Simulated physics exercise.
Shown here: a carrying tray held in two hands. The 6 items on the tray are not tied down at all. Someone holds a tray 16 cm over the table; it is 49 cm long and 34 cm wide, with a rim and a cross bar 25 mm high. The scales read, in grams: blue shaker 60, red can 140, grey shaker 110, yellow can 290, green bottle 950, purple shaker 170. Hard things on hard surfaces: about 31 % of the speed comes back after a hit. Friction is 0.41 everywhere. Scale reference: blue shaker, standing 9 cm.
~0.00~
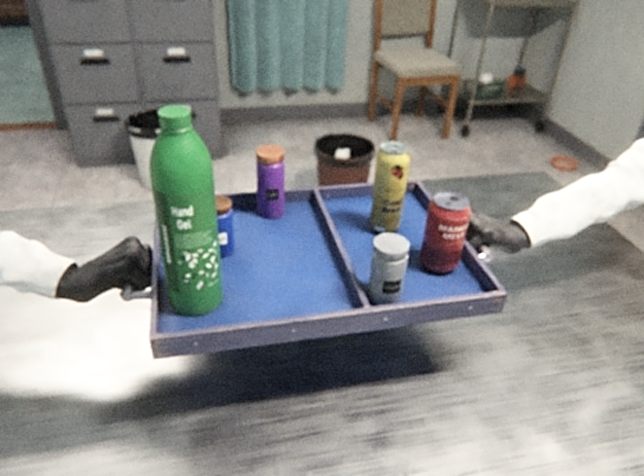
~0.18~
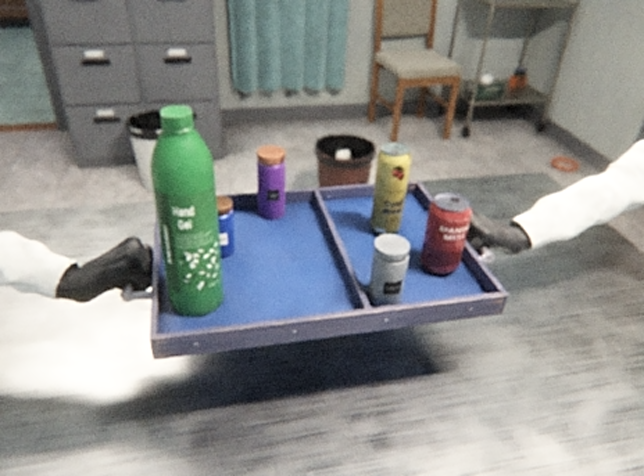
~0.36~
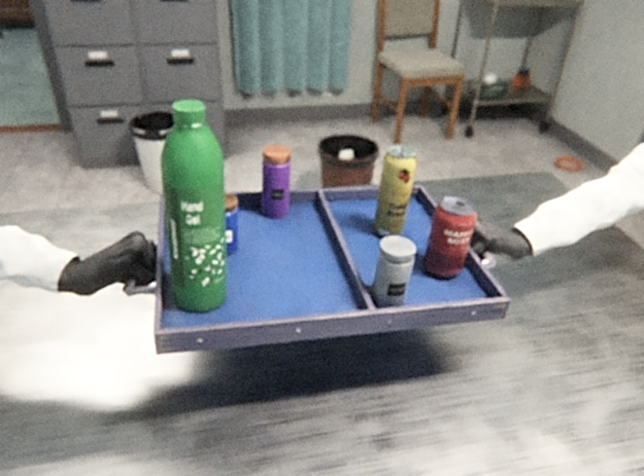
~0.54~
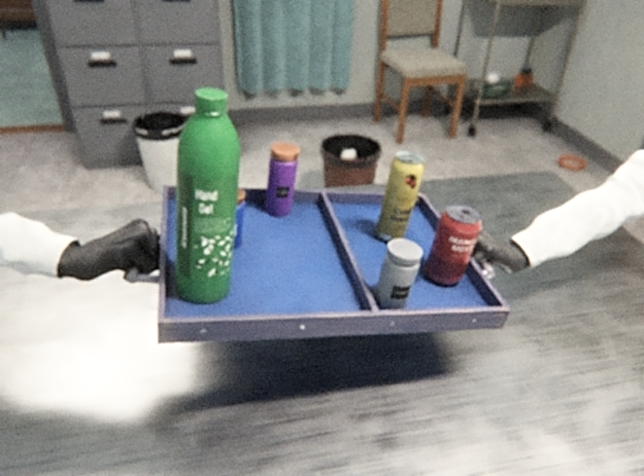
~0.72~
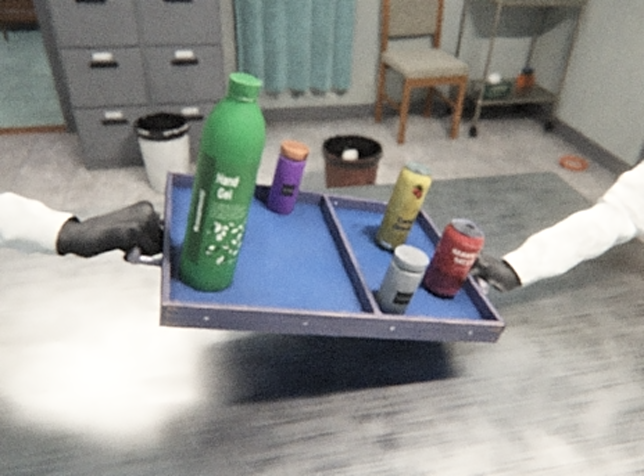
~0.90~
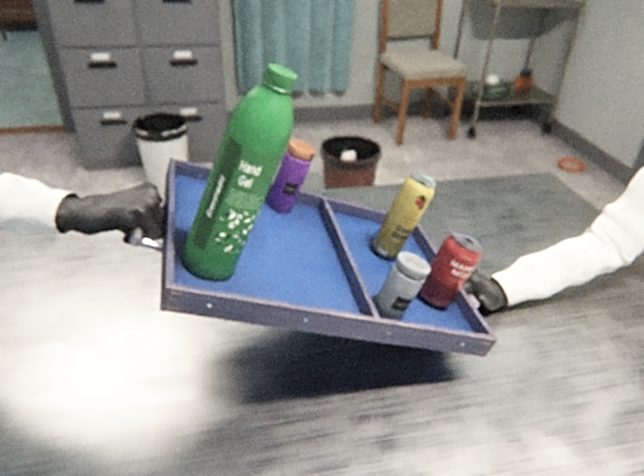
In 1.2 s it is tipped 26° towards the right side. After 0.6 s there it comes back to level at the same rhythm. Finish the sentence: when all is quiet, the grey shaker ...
... is down.
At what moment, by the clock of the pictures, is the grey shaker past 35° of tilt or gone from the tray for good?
Answer: About 1.3 s.
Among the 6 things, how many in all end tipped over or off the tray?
Count: 6.
Around 1.40 s, tray at 26°, right edge down; grey shaker and yellow can now off the tray; green bottle on its side; purple shaker on its side.
Around 1.70 s, tray at 26°, right edge down; red can now off the tray; green bottle on its side; purple shaker on its side.
Around 2.50 s, tray at 13°, right edge down; green bottle now off the tray; blue shaker on its side; purple shaker on its side.
Finally (3.6 s), off the tray and tipped over, red can, grey shaker, yellow can and green bottle; on their side or leaning hard on the tray, blue shaker and purple shaker. Final places as that camera would see them, grey shaker near (624, 415).
